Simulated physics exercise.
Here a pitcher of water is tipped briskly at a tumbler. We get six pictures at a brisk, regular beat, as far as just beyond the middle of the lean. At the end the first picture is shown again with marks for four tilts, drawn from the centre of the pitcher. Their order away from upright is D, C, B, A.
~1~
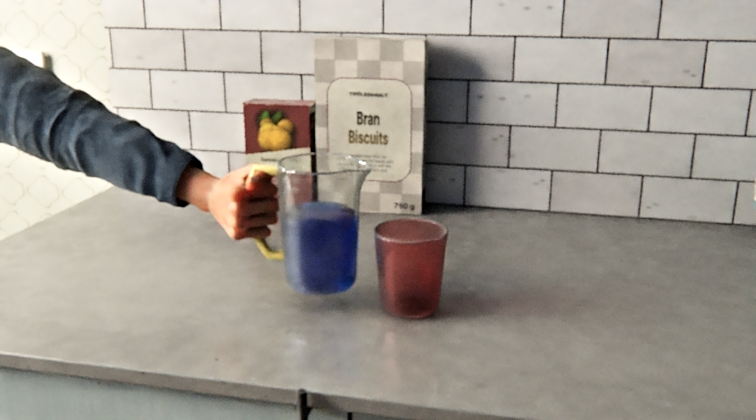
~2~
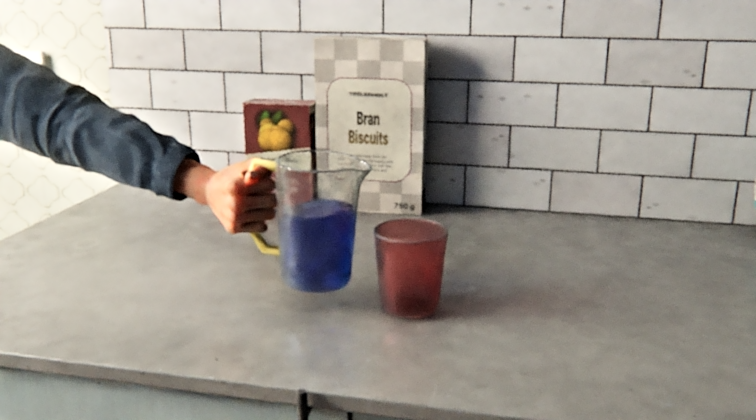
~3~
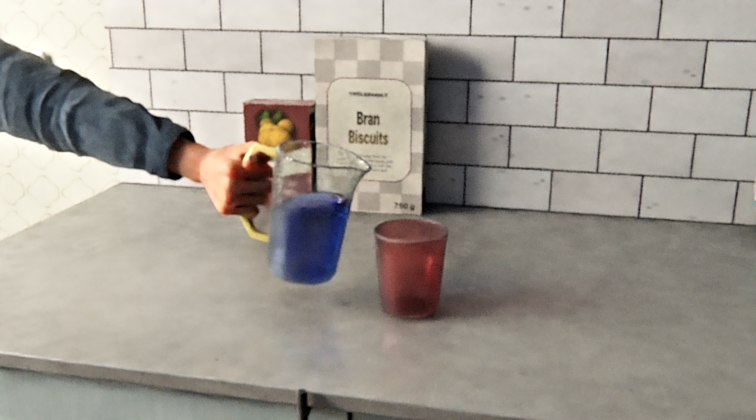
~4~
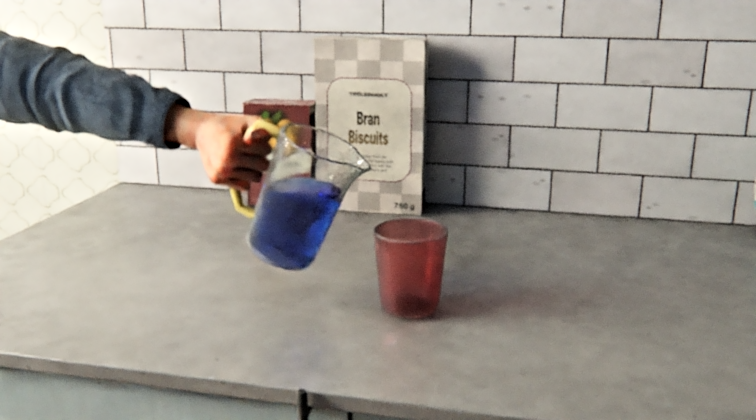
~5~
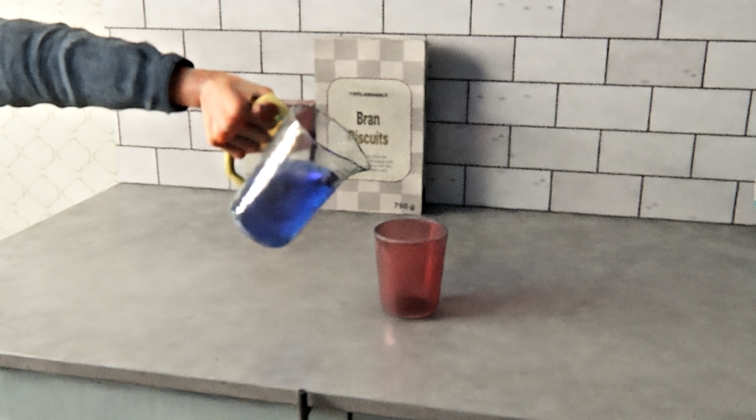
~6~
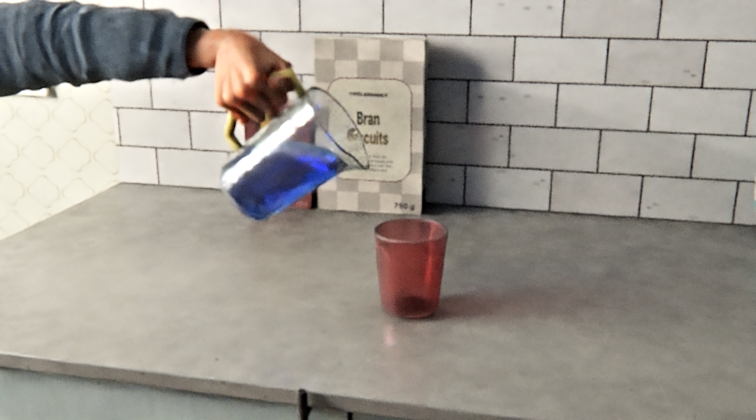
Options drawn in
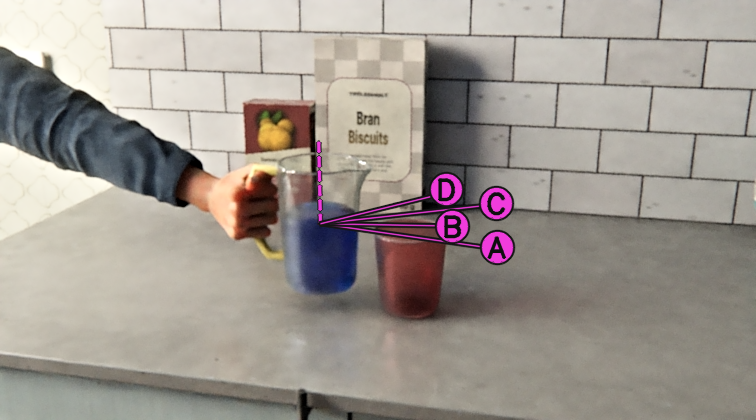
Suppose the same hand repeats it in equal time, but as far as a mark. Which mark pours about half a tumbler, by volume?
D works best here.
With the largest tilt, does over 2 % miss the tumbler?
Yes, it does.
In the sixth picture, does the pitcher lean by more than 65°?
No.
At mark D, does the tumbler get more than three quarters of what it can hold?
No, less.
In magenta, A at (480, 246); B at (435, 225); C at (479, 206); D at (430, 196).
For mark A, the tumbler ends with about 67 % of what it can hold; 36 % of the water is spilt.
For mark B, the tumbler ends with about 68 % of what it can hold; 22 % of the water is spilt.
For mark C, the tumbler ends with about 64 % of what it can hold; 8 % of the water is spilt.
For mark D, the tumbler ends with about 49 % of what it can hold.
